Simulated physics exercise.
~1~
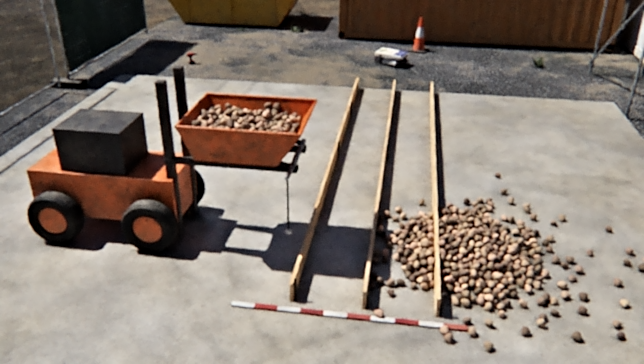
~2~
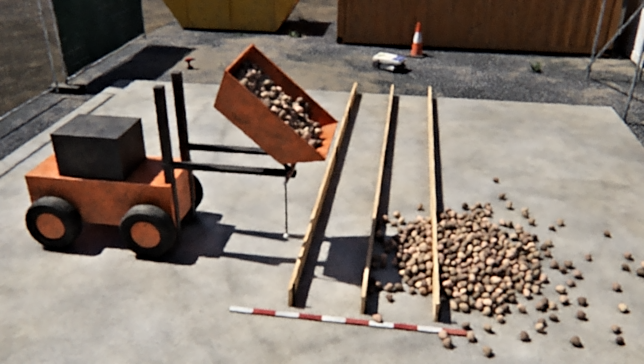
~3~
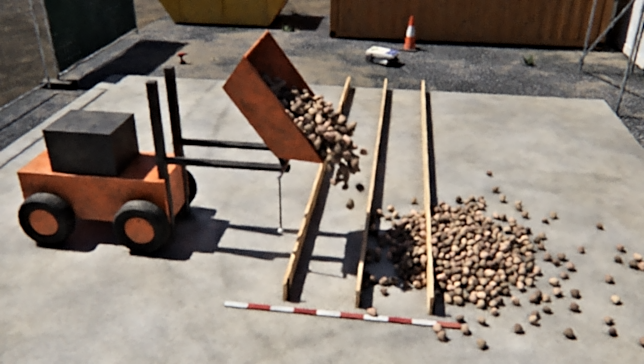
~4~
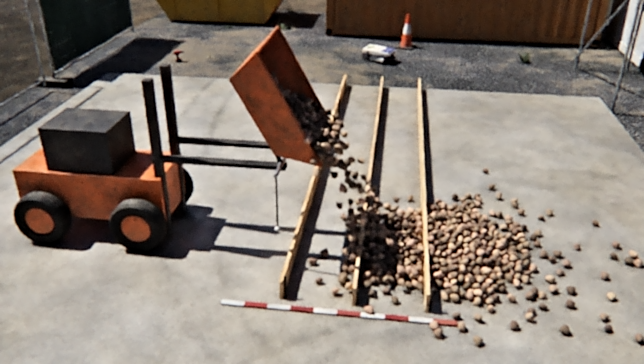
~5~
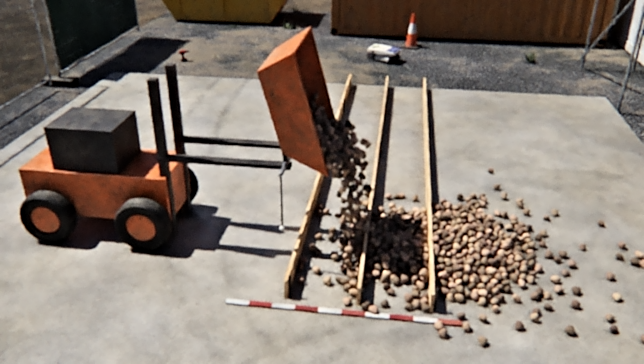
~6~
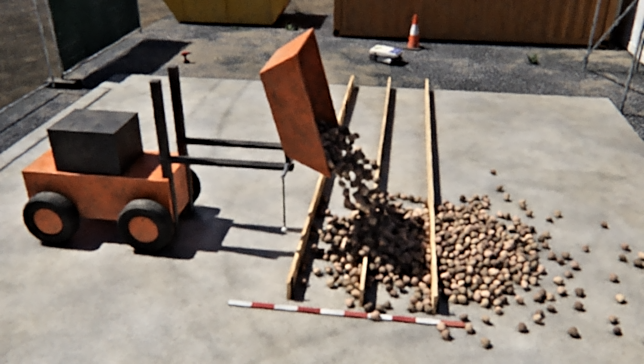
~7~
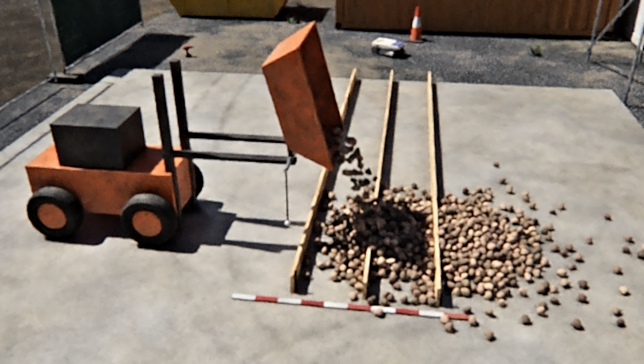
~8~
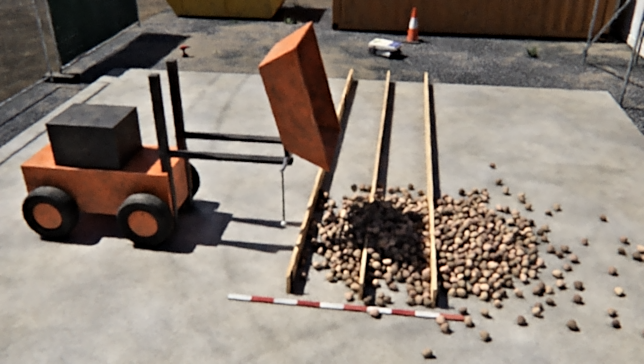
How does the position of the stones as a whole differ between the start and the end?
At the start some stones are up in the skip and the rest lie in a heap on the right. By the end the skip's load has come down among the boards beside that heap, so the stones as a whole sit lower and farther right.
Orange fork truck tipping its raised skip rightward, pouring brown cobbles between three boards, where they settle against the earlier heap.
